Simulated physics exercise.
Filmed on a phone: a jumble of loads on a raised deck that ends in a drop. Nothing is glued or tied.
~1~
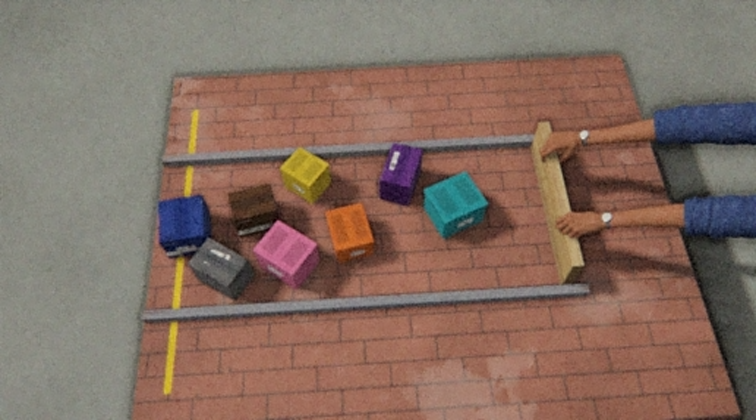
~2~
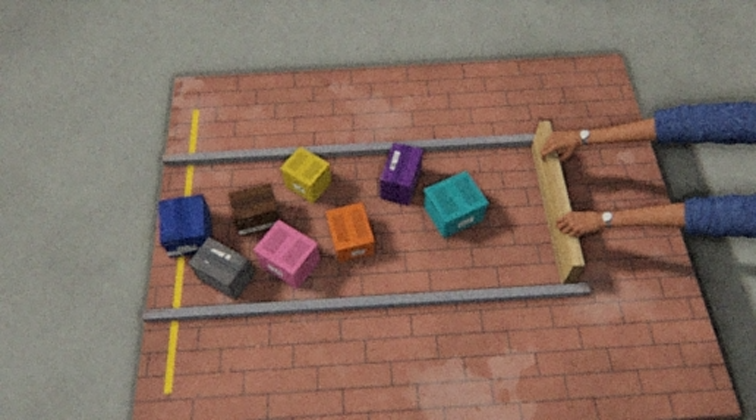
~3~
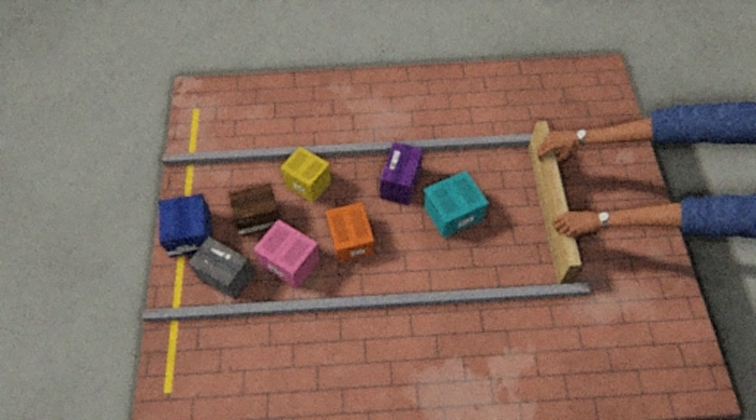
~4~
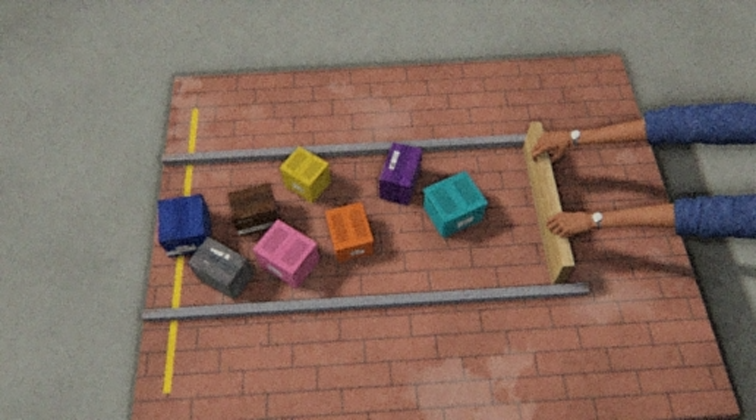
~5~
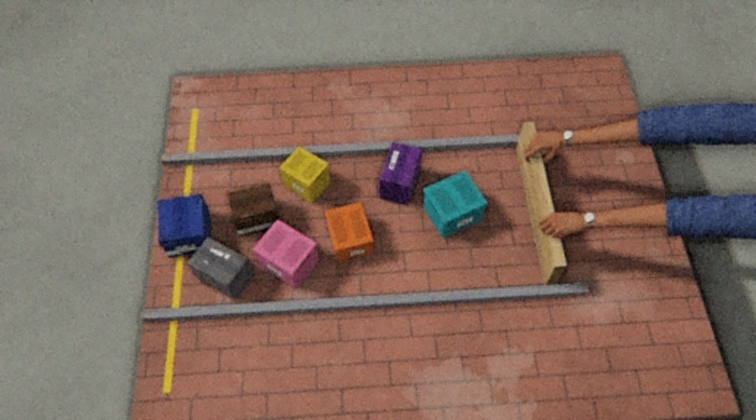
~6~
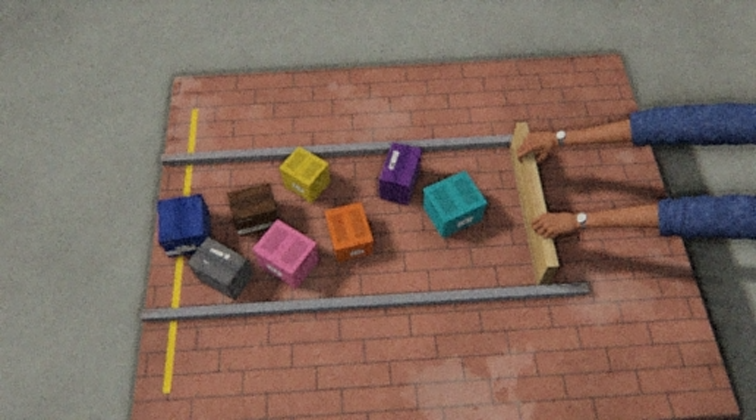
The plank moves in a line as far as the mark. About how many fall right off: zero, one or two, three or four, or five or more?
Here the number that fall off is three or four.
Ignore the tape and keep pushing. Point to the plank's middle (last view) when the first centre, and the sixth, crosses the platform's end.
About (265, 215), then (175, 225).
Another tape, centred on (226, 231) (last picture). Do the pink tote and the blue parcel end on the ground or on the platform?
The pink tote holds on, the blue parcel drops off.
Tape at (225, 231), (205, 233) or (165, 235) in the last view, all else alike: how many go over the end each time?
It would be 1, 4 and 8.
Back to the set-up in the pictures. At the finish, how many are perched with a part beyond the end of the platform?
Overhanging: 4.
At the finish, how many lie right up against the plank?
The number is 4.
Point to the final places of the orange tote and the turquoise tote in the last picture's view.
Near (156, 237) and (157, 200).
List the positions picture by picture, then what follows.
In the first picture, blue parcel (186, 227); grey parcel (222, 270); brown parcel (255, 211); plank (555, 201); tape (183, 235).
In the second picture, grey parcel (223, 269); purple parcel (402, 174).
In the third picture, brown parcel (255, 210); yellow tote (307, 176).
In the fourth picture, blue parcel (185, 226); turquoise tote (454, 205).
In the fifth picture, grey parcel (222, 269); orange tote (350, 233).
In the sixth picture, blue parcel (185, 226); grey parcel (222, 269); brown parcel (254, 210); plank (532, 202); tape (182, 234).
Early on, none off yet; blue parcel at rest near (185, 226); grey parcel at rest near (222, 269); brown parcel at rest near (254, 210).
A while later, none off yet; blue parcel at rest near (185, 226); grey parcel travelled a little near (214, 274); brown parcel travelled a little near (230, 212).
Finally, the number that fall off is three or four; lost, yellow tote, brown parcel, grey parcel and blue parcel.
